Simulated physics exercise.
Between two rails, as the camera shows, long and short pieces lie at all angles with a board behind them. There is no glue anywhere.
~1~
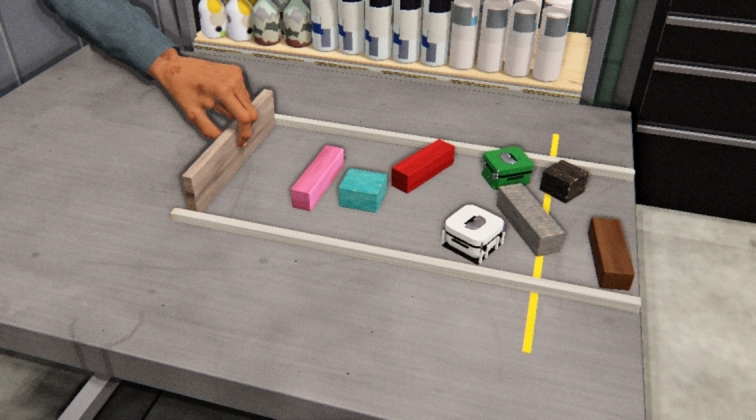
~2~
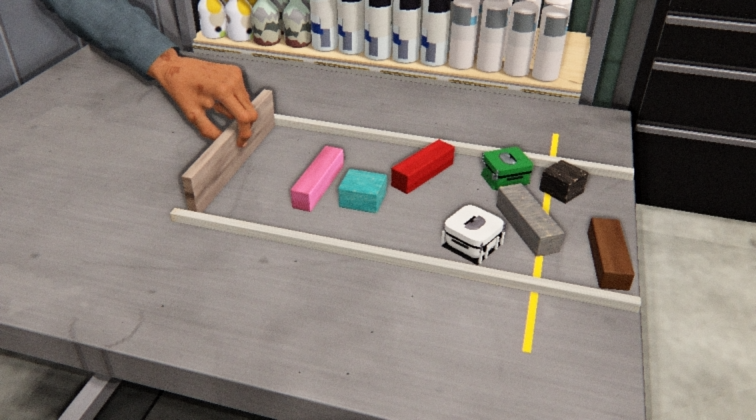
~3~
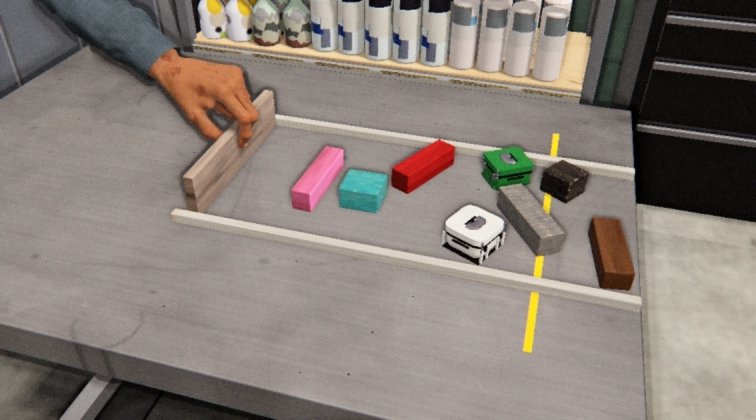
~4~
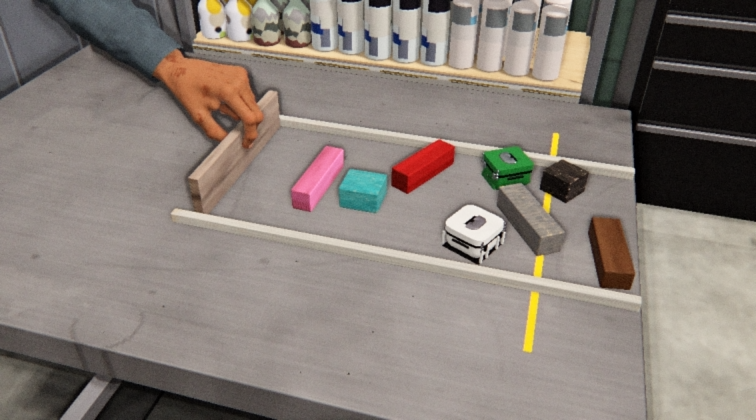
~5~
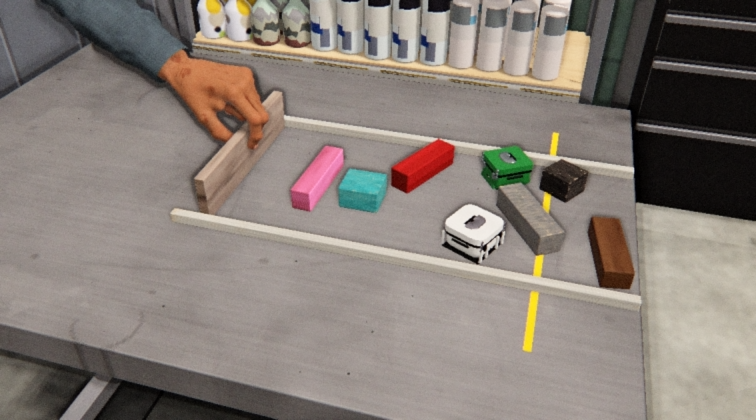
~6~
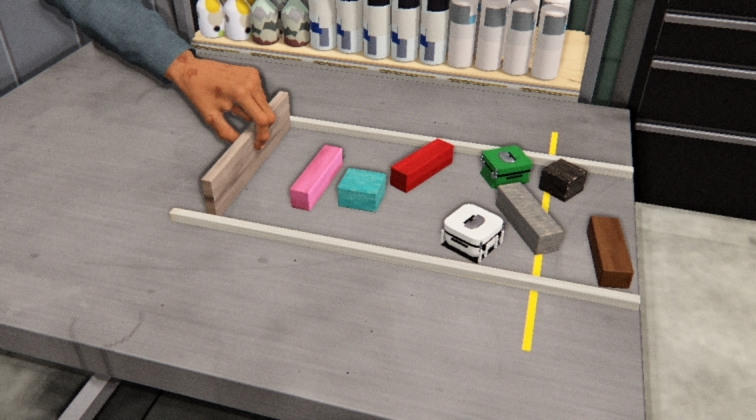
In this clip, a hand holds a wooden board upright behind scattered coloured blocks and two small cases between pale rails on a grey table, then slides it slightly right while the pieces and yellow tape stay still.
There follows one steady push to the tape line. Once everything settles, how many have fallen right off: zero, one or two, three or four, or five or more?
I predict the tally of drops will be under three but above nought.
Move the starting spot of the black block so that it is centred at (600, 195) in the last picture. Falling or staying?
I reckon from there it stays aboard.
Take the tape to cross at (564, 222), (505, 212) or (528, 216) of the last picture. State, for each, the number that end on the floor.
Result per try: 3; 0; 0.
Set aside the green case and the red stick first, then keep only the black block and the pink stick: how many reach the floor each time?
First 1, then 0.
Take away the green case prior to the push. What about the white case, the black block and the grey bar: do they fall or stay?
The white case stays put; the black block stays put; the grey bar stays put.
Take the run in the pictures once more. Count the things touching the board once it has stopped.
The number is 3.
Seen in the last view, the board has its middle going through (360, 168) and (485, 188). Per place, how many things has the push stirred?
By then 2, and 7.
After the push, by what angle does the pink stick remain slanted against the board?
Somewhere near 0 degrees, I'd say.
Early on, none off yet; brown stick at rest near (609, 251); black block at rest near (563, 180); grey bar at rest near (528, 217).
Finally, the number that fall off is one or two; lost, brown stick.
